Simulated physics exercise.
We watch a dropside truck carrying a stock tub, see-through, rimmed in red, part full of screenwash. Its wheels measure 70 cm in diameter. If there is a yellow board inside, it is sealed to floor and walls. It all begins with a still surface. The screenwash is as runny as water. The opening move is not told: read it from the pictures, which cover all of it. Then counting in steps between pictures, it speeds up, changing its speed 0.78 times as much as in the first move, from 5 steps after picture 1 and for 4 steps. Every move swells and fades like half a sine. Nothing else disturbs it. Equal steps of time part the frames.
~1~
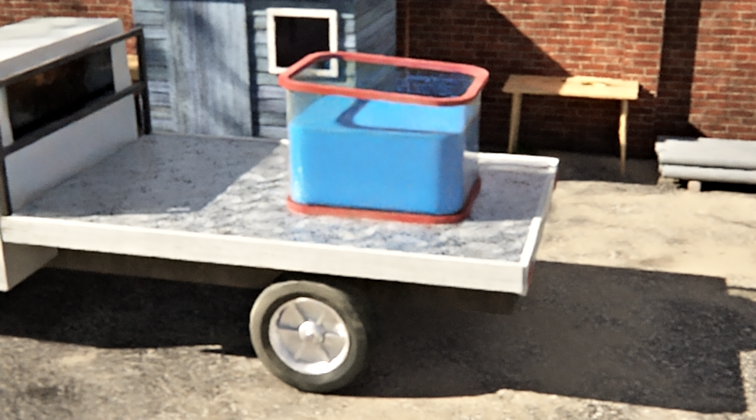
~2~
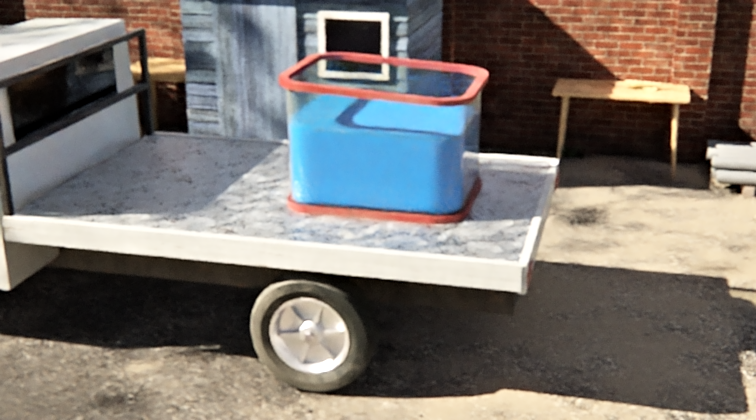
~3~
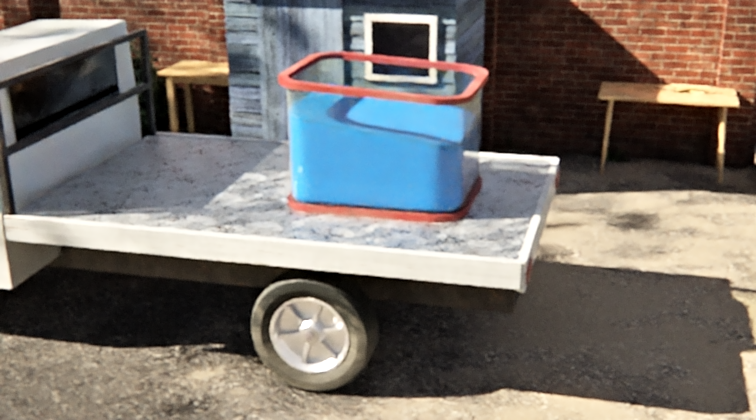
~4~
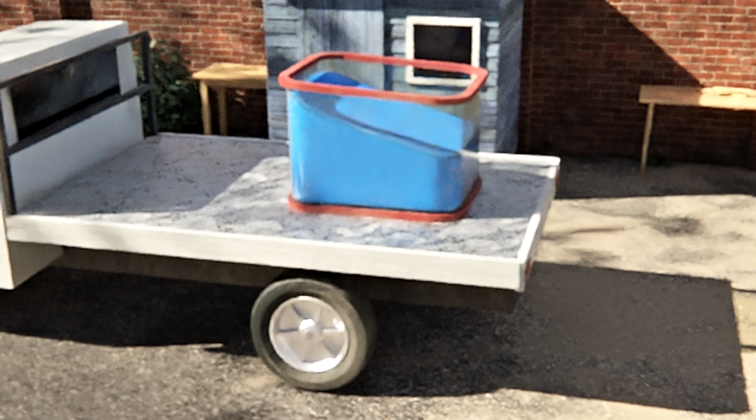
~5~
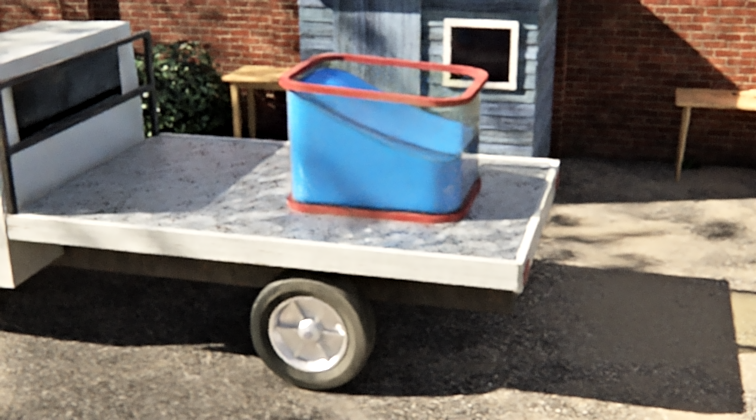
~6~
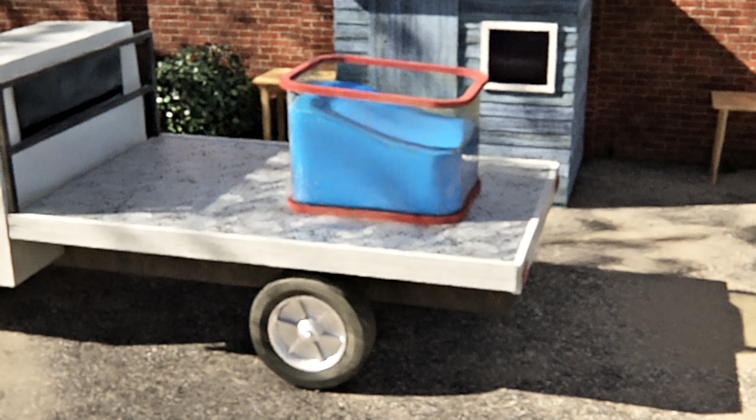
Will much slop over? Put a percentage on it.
About 3 per cent.
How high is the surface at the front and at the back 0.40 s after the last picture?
Front 28 cm, back 74 cm.
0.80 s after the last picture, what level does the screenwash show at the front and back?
About 38 cm in front and 52 cm behind.
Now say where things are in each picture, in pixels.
In the first frame, the surface is at (302, 121) by the front wall; at (450, 130) by the back wall; it shows no tilt against the walls; the front is on the left, levels are read along the near wall; a wheel hub at (307, 340).
In the second frame, the surface is at (302, 121) by the front wall; at (450, 130) by the back wall; it shows no tilt against the walls.
In the third frame, the surface is at (302, 108) by the front wall; at (449, 140) by the back wall; it climbs 9° towards the front.
In the fourth frame, the surface is at (301, 98) by the front wall; at (448, 149) by the back wall; it climbs 16° towards the front.
In the fifth frame, the surface is at (301, 93) by the front wall; at (448, 154) by the back wall; it climbs 19° towards the front.
In the sixth frame, the surface is at (302, 106) by the front wall; at (447, 147) by the back wall; it climbs 12° towards the front; a wheel hub at (305, 337).
Another 0.40 s on from the last picture, the surface is 29 cm up at the front and 74 cm at the back; nothing has left.
Another 0.80 s on from the last picture, the surface is 37 cm up at the front and 52 cm at the back; 1 per cent is out, over the back.
Another 1.30 s on from the last picture, the surface is 68 cm up at the front and 33 cm at the back; 2 per cent is out, over the back.
Another 3.59 s on from the last picture, 3 per cent is out, over the back, 9 of 363 litres.
